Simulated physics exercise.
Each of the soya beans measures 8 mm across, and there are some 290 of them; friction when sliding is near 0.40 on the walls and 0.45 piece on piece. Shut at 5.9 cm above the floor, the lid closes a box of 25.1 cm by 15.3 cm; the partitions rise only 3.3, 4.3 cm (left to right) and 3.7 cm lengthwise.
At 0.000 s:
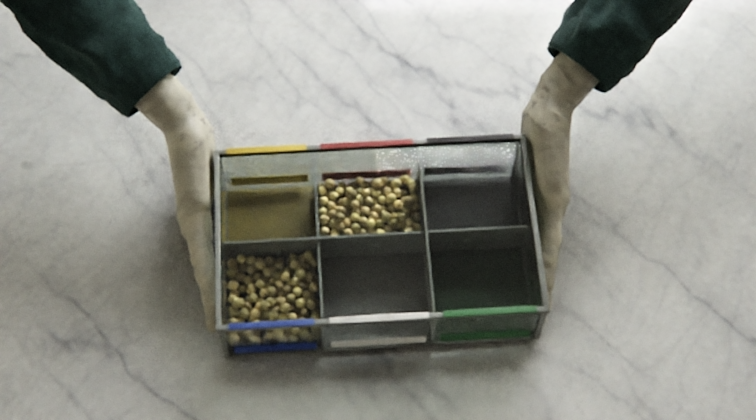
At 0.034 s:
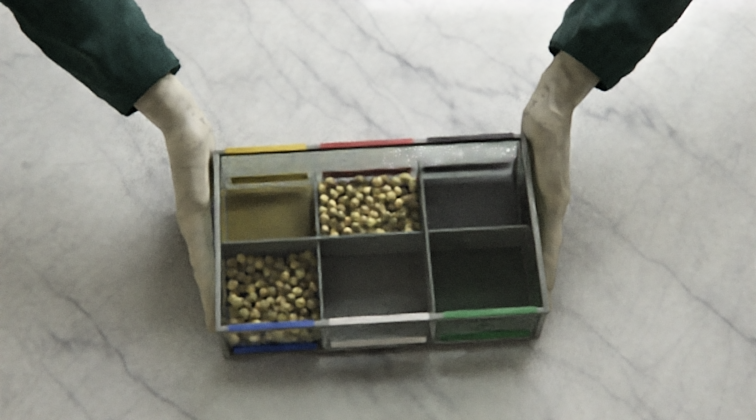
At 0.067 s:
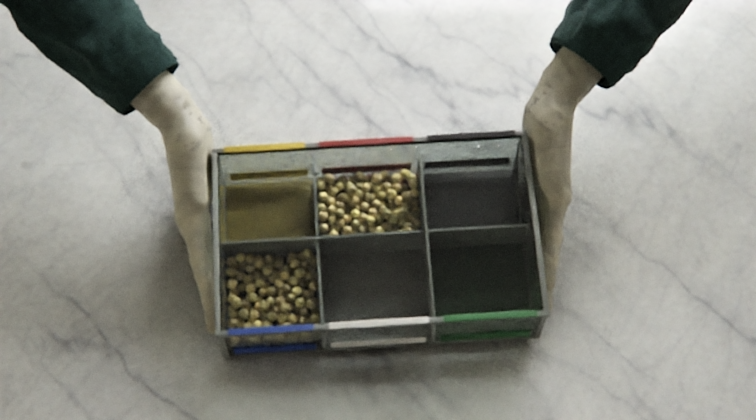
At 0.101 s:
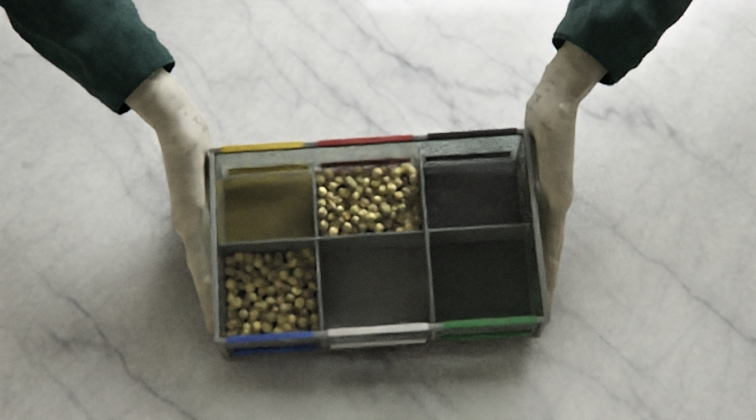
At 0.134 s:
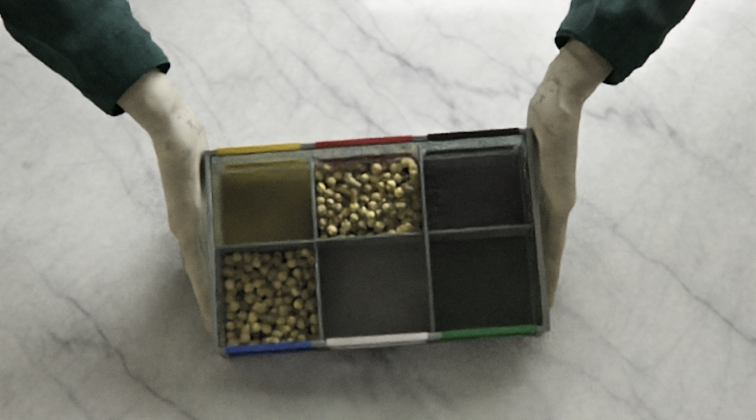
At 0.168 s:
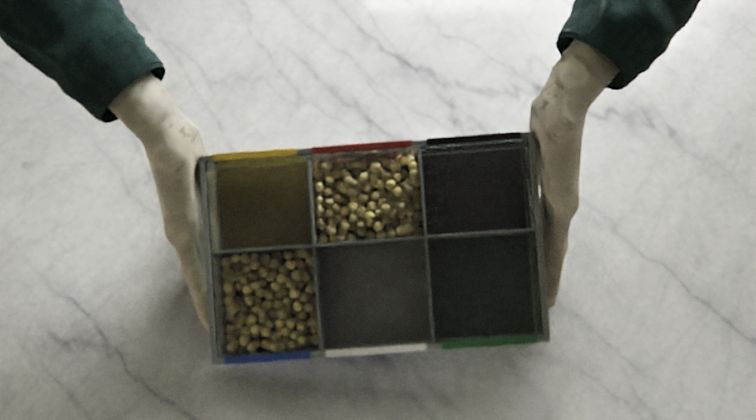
In the video, two pale hands in dark green sleeves hold a clear-lidded box with six compartments, soya beans filling the red-marked and blue-marked ones, and tilt it progressively, its left front corner lowest, while the beans stay in their compartments.
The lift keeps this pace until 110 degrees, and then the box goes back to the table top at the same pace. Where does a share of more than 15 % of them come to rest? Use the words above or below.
Red compartment: Below; blue compartment: Above; green compartment: Below; yellow compartment: Below; white compartment: Above; black compartment: Below.
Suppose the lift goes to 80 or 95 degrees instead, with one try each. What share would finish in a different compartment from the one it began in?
Roughly 30 percent, then roughly 45 percent.
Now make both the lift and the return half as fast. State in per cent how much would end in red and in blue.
Red = 0 per cent, blue = 65 per cent.
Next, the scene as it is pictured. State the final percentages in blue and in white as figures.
Blue at 60 and white at 35, in per cent.
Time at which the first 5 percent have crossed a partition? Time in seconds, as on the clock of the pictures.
Roughly at the 0.55 s mark.
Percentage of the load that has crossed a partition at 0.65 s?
About 30 %.
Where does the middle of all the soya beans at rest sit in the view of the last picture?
Roughly (300, 318).
After 0.65 s, tilt 109 degrees; red 20 %, blue 55 %, white 25 %.
After 0.96 s, tilt 47 degrees; blue 65 %, white 35 %.
After 1.38 s, tilt 0 degrees; blue 65 %, white 35 %.
In the end, at 1.8 s, red 0 %, blue 60 %, green 0 %, yellow 0 %, white 35 %, black 0 %.
